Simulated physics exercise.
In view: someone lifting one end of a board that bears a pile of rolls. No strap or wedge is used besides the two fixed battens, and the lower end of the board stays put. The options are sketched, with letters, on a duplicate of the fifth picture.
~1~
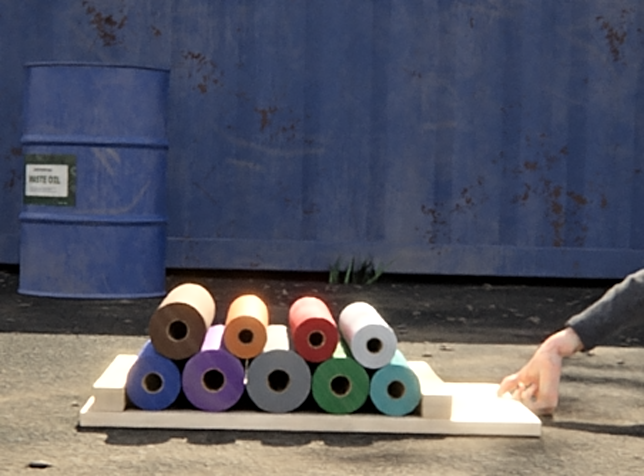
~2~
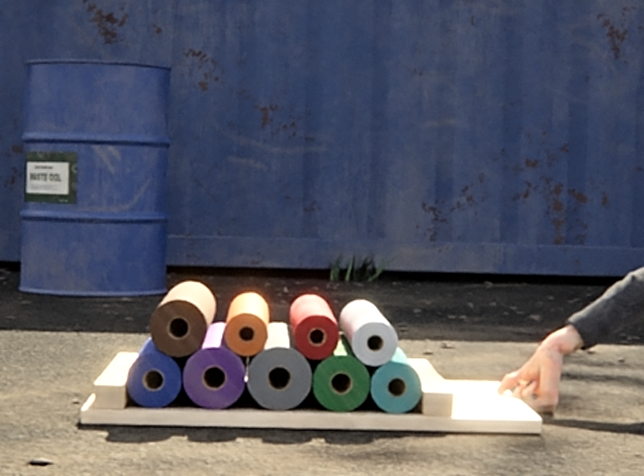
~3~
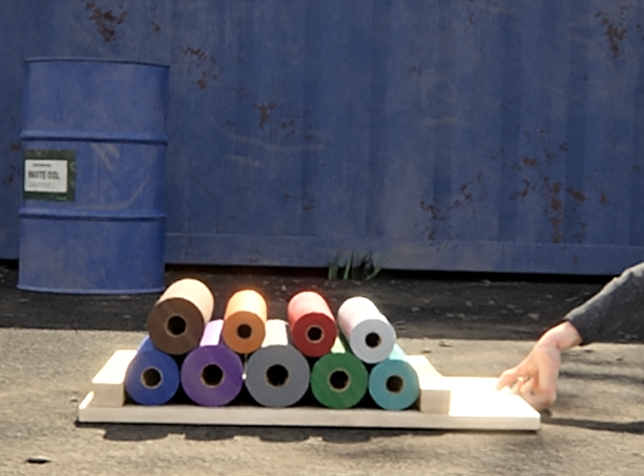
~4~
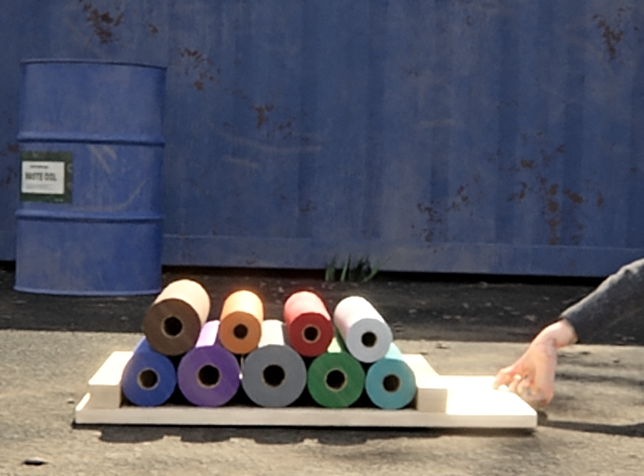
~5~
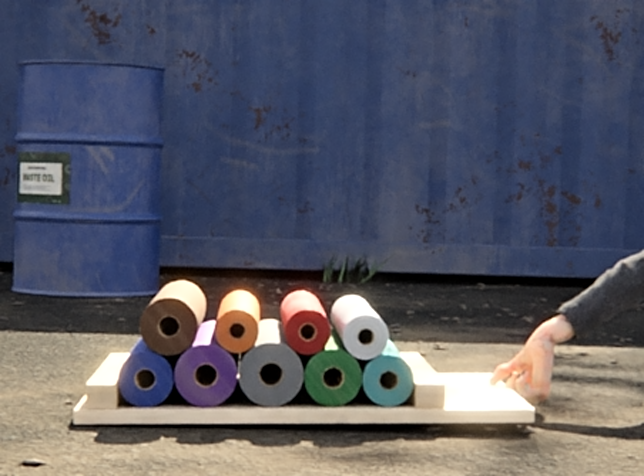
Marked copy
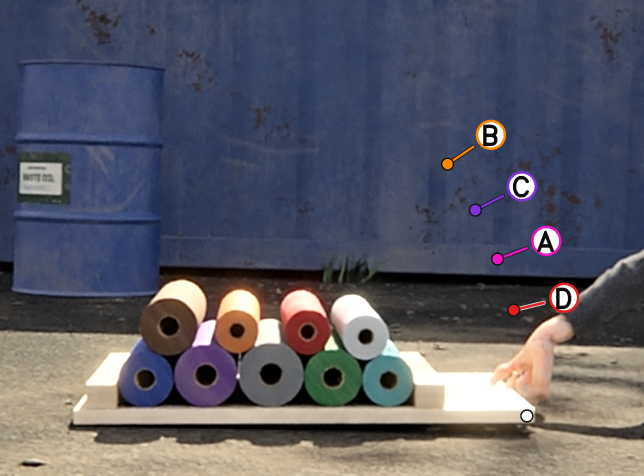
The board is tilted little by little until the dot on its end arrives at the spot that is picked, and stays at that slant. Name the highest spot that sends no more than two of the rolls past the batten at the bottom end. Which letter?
Mark B is as high as it can go.
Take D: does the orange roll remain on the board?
The orange roll: Yes.
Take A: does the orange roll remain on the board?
Yes, with A.
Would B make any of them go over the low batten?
Yes.
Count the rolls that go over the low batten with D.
At D the number is none.
On the marked copy, A at (498, 259); B at (447, 164); C at (475, 210); D at (514, 310); the white dot at (527, 416).
With B. Early on, board at 20°.
Further on, board at 36°.
At the end, board at 36°, two over the low batten (brown, orange).
As for the rest, A none over the low batten; C one over the low batten (brown); D none over the low batten.
